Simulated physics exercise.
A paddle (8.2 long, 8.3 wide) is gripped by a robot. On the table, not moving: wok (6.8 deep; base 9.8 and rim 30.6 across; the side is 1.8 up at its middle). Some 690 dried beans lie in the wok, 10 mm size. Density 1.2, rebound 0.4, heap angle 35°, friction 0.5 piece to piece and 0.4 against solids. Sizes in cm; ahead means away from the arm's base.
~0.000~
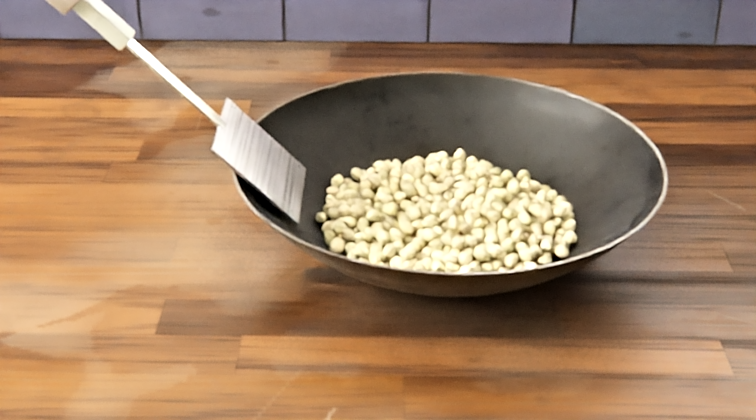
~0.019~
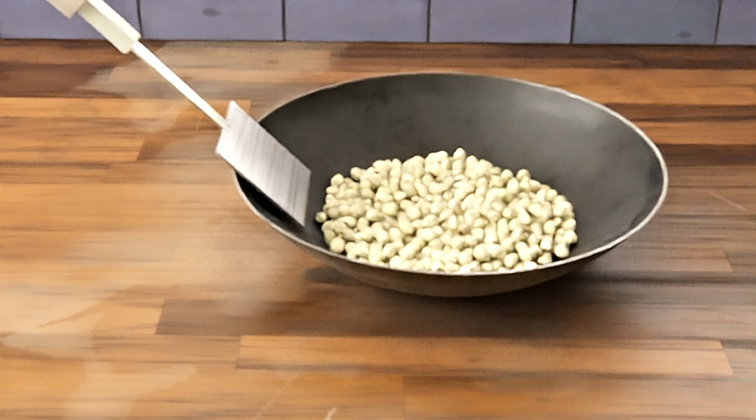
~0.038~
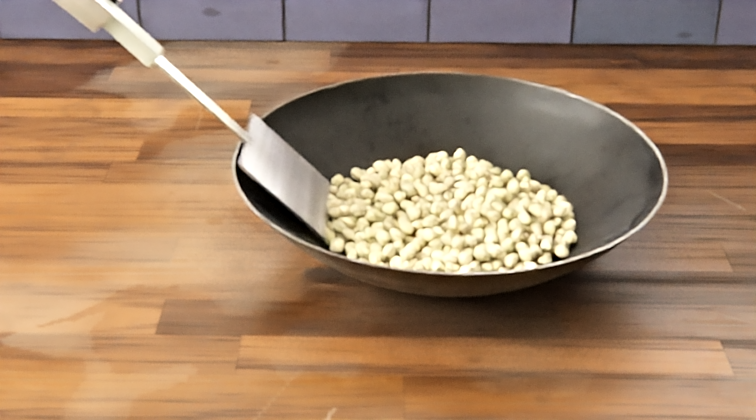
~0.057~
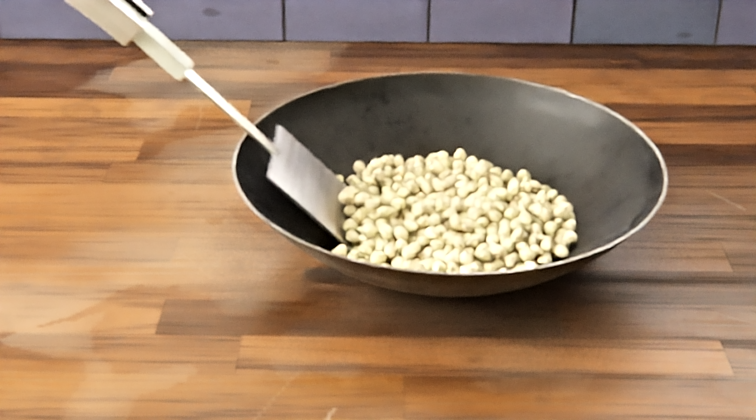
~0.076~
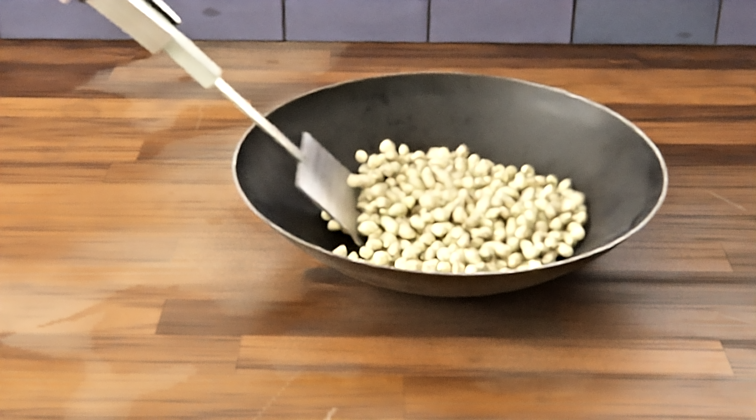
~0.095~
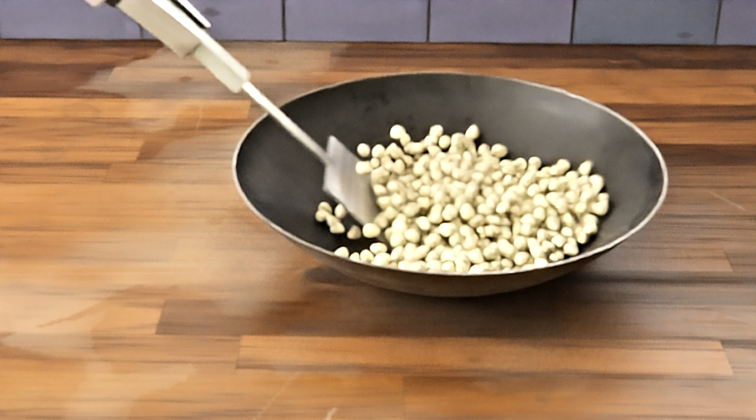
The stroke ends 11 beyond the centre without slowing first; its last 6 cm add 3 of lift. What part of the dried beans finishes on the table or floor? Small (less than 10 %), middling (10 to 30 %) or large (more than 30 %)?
A large share, more than 30 %, ends on the table or floor.
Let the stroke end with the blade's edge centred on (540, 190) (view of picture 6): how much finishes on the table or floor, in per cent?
Some 10 per cent.
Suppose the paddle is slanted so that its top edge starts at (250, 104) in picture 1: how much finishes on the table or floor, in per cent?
About 40 per cent.
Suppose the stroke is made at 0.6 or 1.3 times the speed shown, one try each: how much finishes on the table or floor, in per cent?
Some 30 and 45 per cent.
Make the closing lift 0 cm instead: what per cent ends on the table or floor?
About 40 per cent.
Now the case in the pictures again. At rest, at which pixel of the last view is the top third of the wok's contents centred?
At about (554, 215).
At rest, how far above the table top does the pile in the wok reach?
Roughly 6.0 cm.
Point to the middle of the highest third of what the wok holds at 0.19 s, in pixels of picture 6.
Around (581, 173).
After 0.14 s, sloping 46°, highest piece 7 above the table; 687 in the wok.
After 0.19 s, sloping 46°, highest piece 8 above the table; 687 in the wok.
After 0.41 s, sloping 46°, highest piece 16 above the table; 428 in the wok, 79 on the table or floor, 180 on the blade or in flight.
After 1.46 s, sloping 46°, highest piece 8 above the table; 428 in the wok, 259 on the table or floor.
In the end, 428 in the wok, 259 on the table or floor. That is 38 % on the table or floor.
